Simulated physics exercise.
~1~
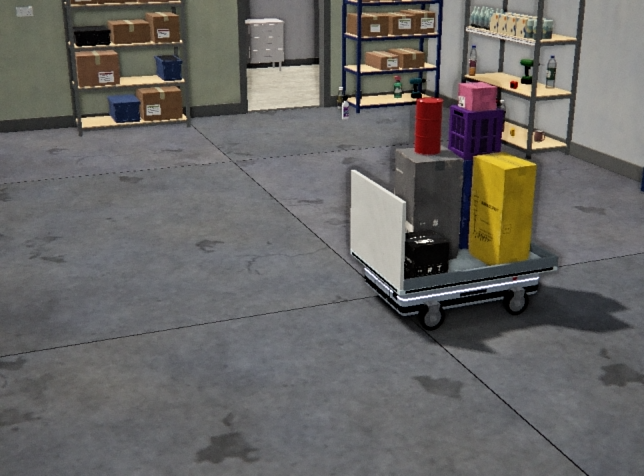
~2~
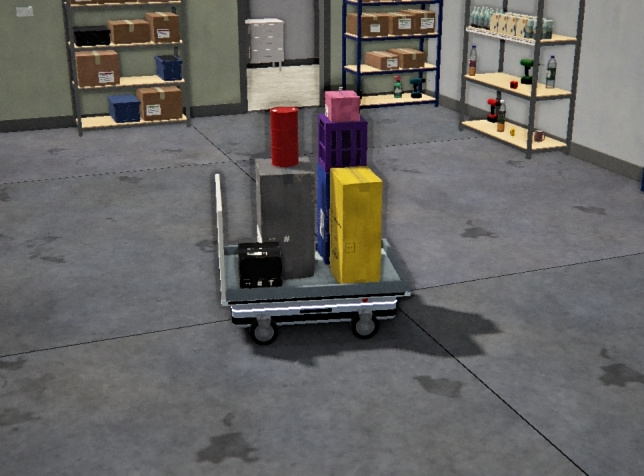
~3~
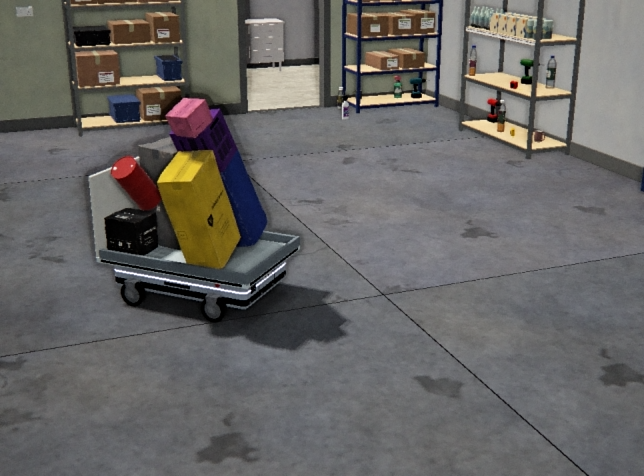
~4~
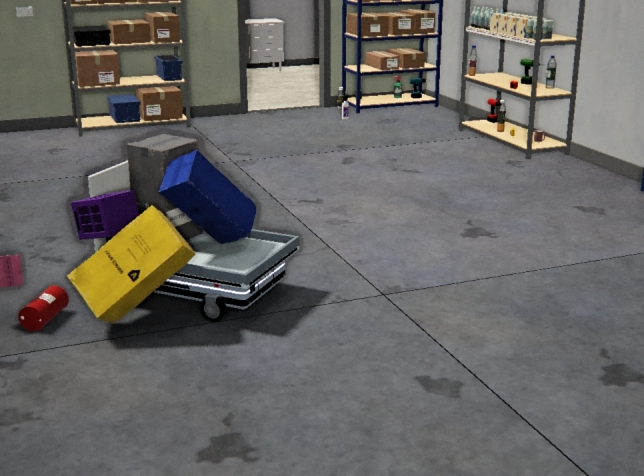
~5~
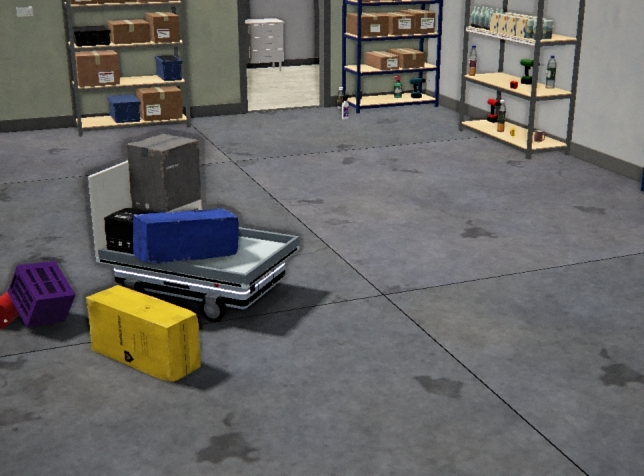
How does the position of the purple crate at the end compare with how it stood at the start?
At the start the purple crate stands upright on the cart, and at the end it lies on its side on the floor to the left.
